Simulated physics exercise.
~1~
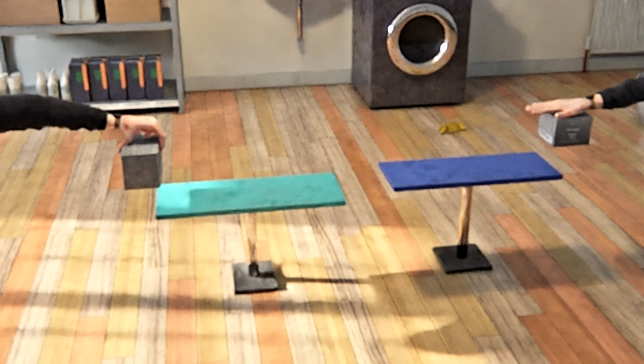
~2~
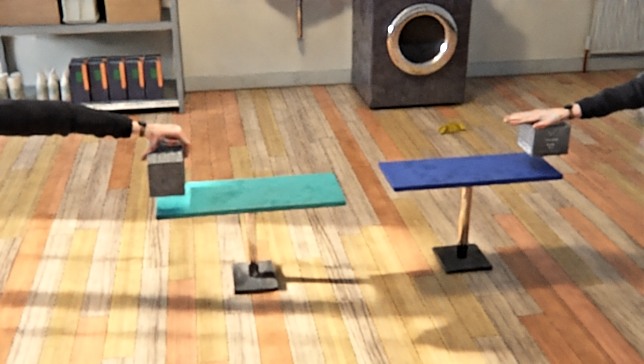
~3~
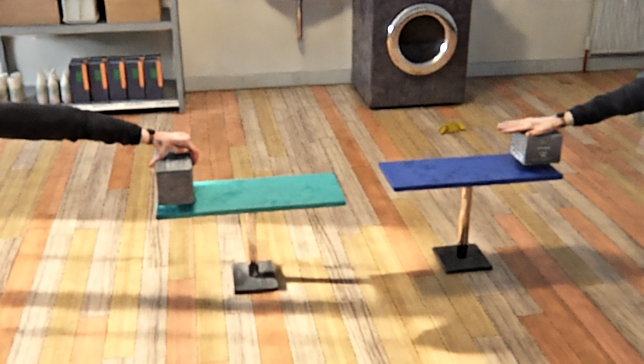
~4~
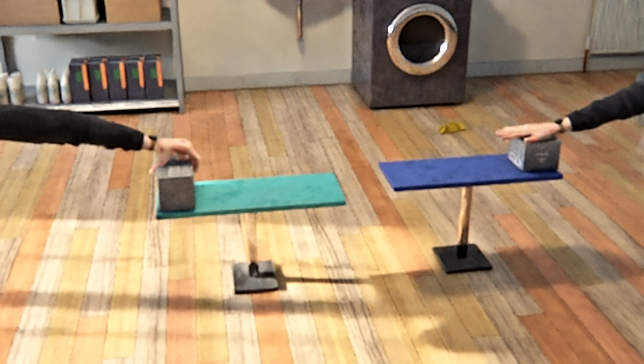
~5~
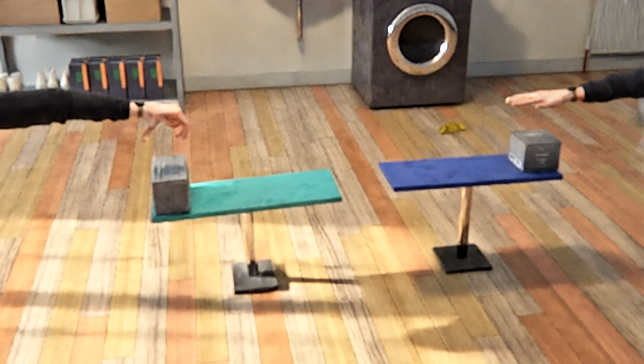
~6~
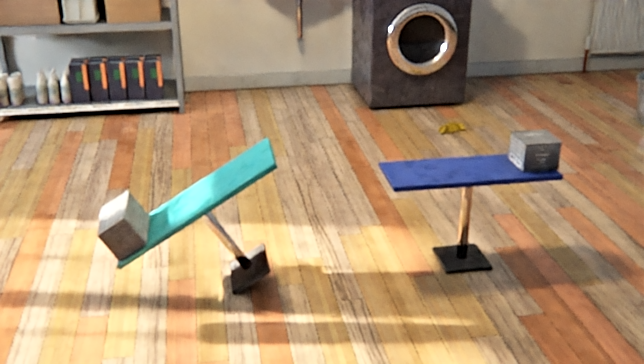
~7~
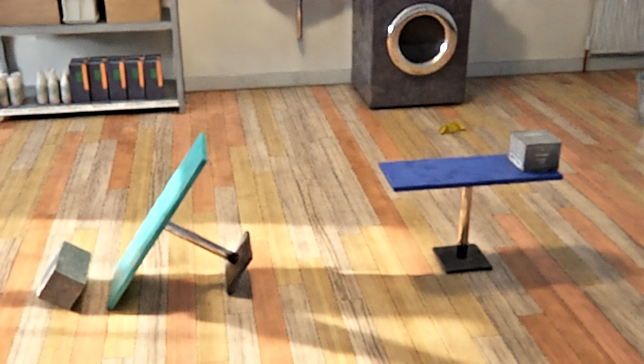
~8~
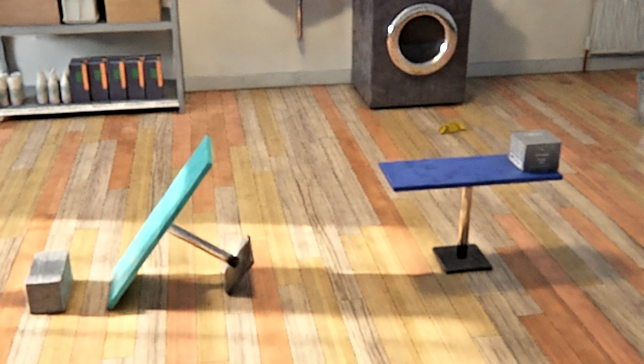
A turquoise table topples left under its gray block while the loaded blue one stays standing.
